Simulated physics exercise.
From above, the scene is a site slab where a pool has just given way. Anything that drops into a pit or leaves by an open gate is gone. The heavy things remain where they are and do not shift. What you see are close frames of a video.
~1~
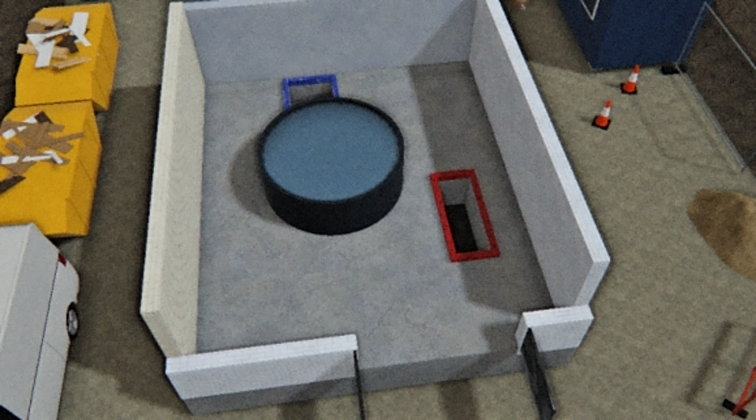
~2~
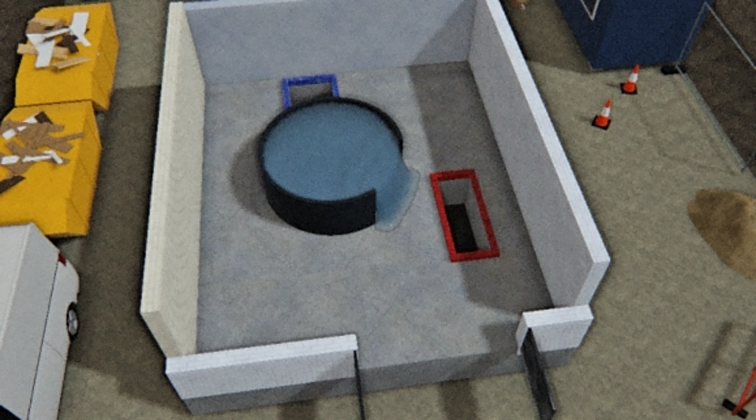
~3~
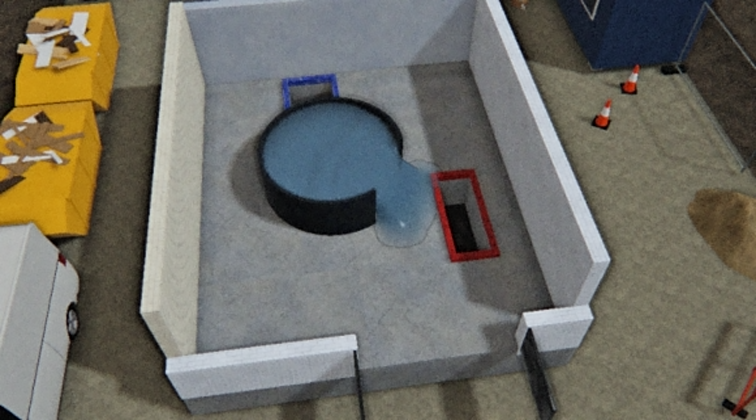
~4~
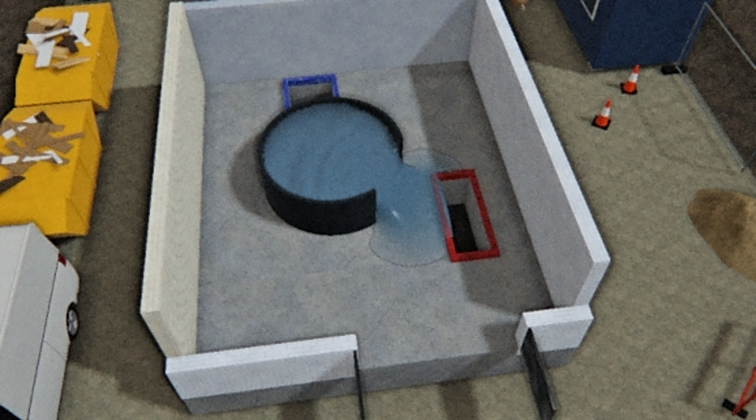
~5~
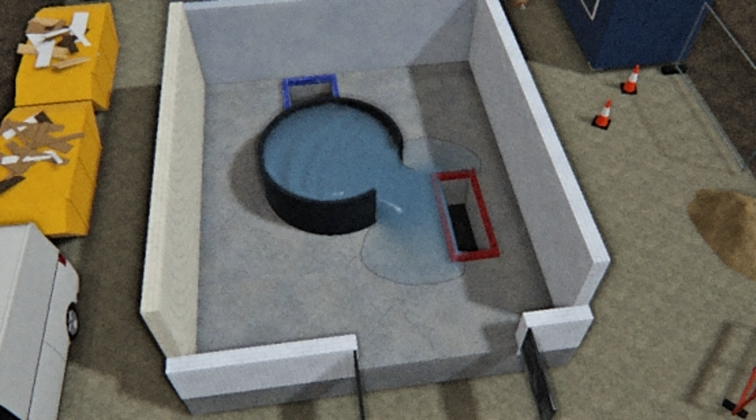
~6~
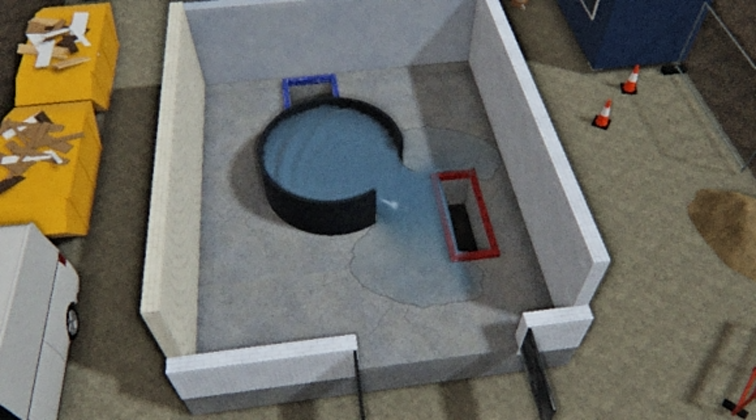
A round, dark-walled pool of still water sat on a walled concrete slab, then its lower right side opened and water poured out, spreading across the floor around the red-framed opening and toward the front.
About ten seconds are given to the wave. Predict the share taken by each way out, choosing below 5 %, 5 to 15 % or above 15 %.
As I see it, gate: Beyond fifteen per cent, blue pit: Short of five per cent, red pit: Beyond fifteen per cent.
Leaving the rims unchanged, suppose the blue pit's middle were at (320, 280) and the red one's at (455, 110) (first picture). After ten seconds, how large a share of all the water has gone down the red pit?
Result - red pit, 6 in a hundred.
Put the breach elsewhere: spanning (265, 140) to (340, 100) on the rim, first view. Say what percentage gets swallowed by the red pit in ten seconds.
I'd estimate the red pit takes around 0 percent.
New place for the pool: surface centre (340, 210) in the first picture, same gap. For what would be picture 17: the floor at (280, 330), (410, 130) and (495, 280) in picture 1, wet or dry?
Unflooded - unflooded - soaked.
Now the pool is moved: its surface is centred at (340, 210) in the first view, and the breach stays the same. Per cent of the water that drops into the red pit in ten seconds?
The red pit ends up with 20 per cent.
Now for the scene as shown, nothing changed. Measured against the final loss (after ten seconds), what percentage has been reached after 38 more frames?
About 85 per cent.
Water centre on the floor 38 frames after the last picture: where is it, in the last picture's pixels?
The water centres close to (379, 182).
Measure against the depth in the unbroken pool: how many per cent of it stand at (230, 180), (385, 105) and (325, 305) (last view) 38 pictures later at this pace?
In order: 0, 2, 0 %.
A moment on, water covers 25 % of the floor; the gate 1 %, the blue pit 0 %, the red pit 15 %.
Next, water covers 30 % of the floor; the gate 5 %, the blue pit 0 %, the red pit 26 %.
Then, water covers 35 % of the floor; the gate 10 %, the blue pit 0 %, the red pit 35 %.
Later, water covers 50 % of the floor; the gate 18 %, the blue pit 0 %, the red pit 42 %.
In the end, water covers 65 % of the floor; the gate 25 %, the blue pit 0 %, the red pit 44 %.
